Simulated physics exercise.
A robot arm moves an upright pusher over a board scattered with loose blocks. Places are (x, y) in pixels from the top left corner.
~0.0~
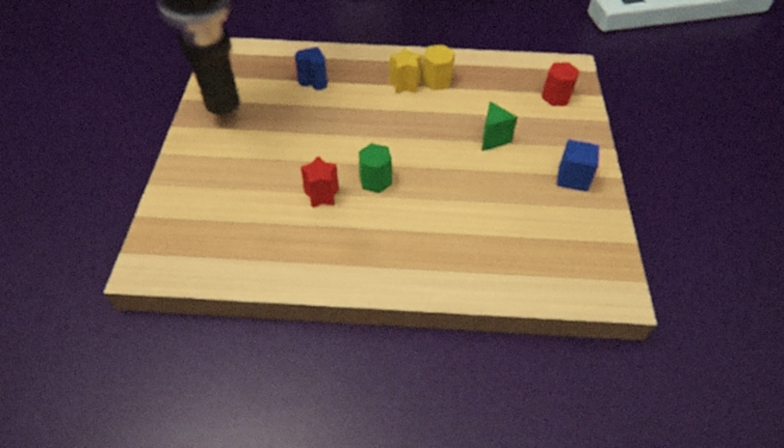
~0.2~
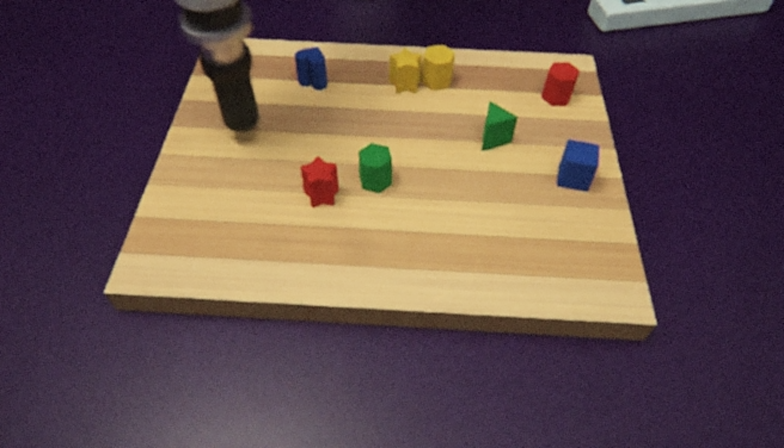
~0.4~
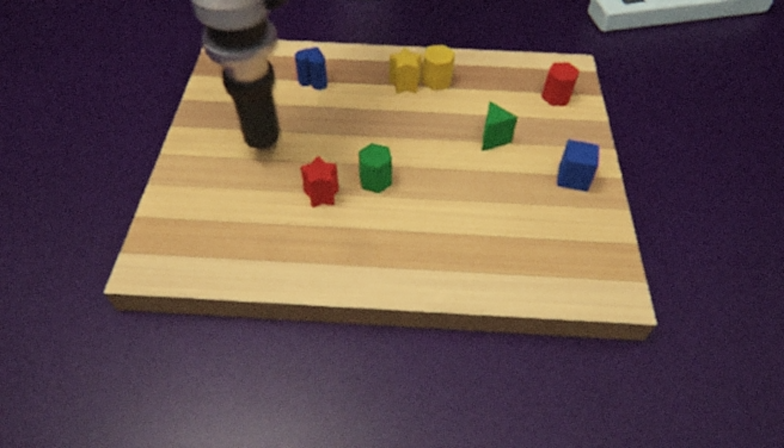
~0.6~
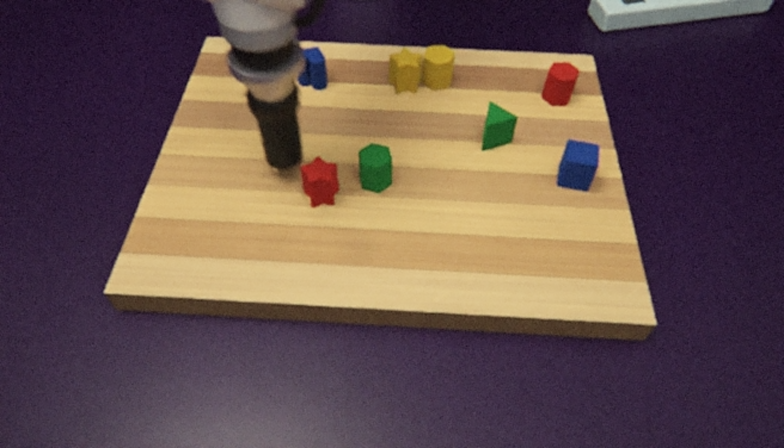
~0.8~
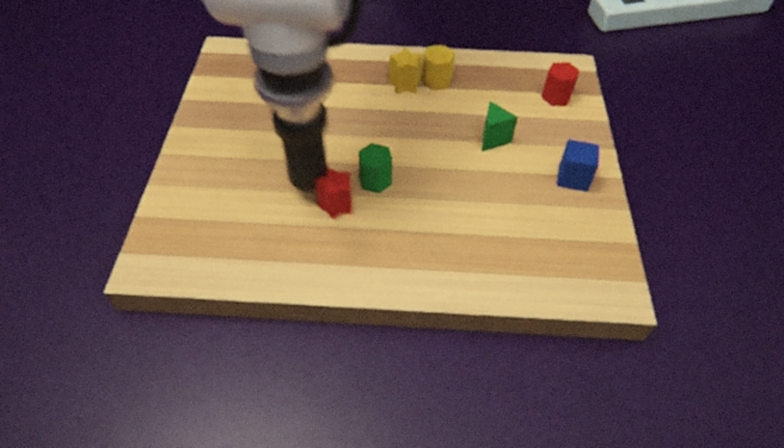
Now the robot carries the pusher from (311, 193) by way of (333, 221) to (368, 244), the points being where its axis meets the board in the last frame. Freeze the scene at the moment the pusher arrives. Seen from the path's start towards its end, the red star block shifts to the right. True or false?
That claim is false.
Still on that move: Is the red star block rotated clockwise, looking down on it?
Going by the path, no.
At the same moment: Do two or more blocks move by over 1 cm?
No, I don't think so.
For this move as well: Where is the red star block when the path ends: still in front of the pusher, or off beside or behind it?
It keeps leading.
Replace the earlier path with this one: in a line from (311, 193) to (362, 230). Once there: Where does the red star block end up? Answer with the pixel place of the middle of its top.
It is at (392, 218).
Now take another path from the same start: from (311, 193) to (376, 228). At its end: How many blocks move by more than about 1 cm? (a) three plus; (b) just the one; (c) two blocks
b
On the path given first. Halfway along, pusher at (332, 207); red star block at (365, 204), turned 15° anticlockwise.
At the end, pusher at (368, 229); red star block at (403, 222), turned 25° anticlockwise; green hexagonal block still.
